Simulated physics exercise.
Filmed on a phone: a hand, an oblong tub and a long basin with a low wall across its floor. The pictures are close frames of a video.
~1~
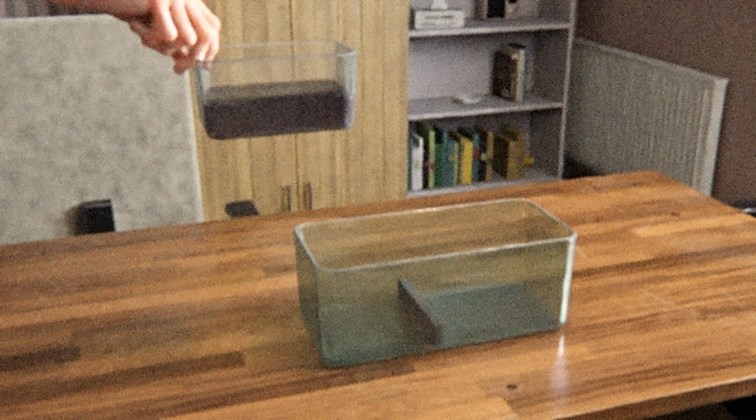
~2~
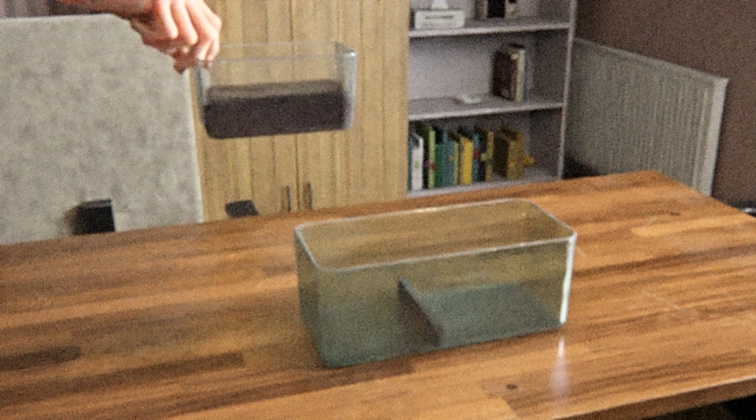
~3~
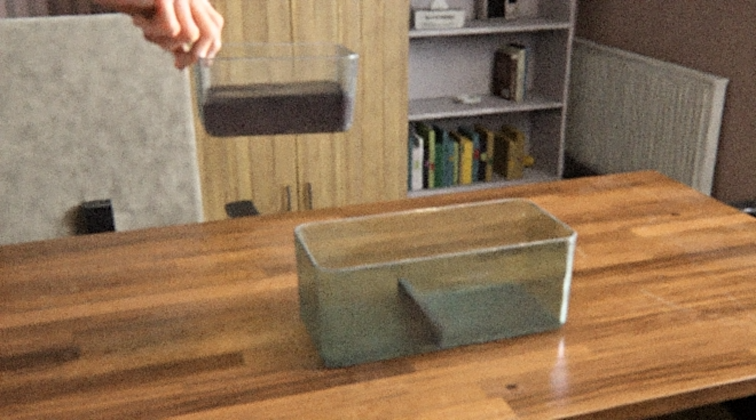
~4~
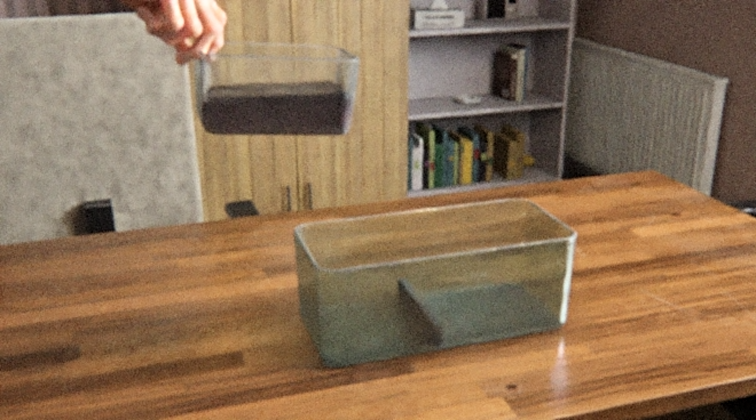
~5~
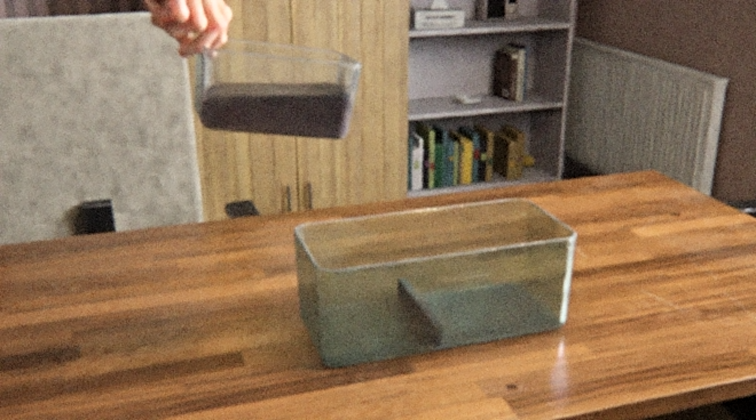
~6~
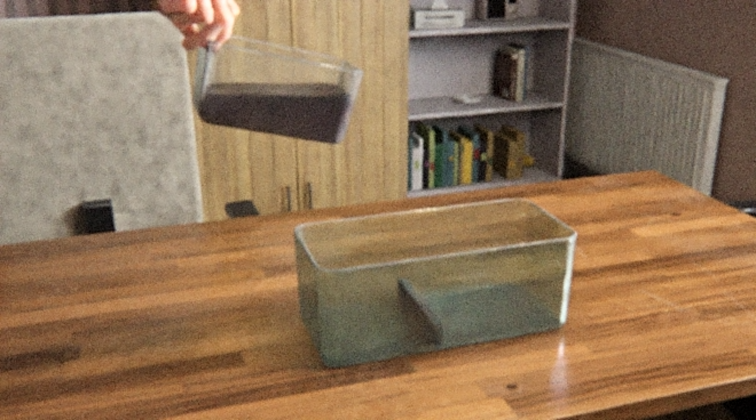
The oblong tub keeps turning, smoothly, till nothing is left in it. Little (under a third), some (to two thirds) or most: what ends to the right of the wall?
It comes to not even a third.
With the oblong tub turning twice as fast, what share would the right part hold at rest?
Close to 20 per cent.
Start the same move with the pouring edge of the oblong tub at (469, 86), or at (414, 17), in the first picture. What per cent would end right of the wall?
Roughly 90 per cent, and 85 per cent.
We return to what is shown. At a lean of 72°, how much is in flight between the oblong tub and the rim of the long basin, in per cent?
About 40 per cent.
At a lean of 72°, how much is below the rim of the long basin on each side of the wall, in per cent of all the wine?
Near 5 on the left, 0 on the right.
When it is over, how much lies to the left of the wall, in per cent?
About 80 per cent.
A moment on, the oblong tub is tipped part way and 54 per cent is still to pour, 5 is left of the wall and 0 right of it.
Next, the oblong tub is tipped right over and 11 per cent is still to pour, 62 is left of the wall and 11 right of it.
Then the oblong tub is tipped right over and 0 per cent is still to pour, 81 is left of the wall and 16 right of it.
Later the oblong tub is tipped right over and 0 per cent is still to pour, 82 is left of the wall and 17 right of it.
Finally, 82 per cent lies left of the wall, 17 right of it and 1 outside.
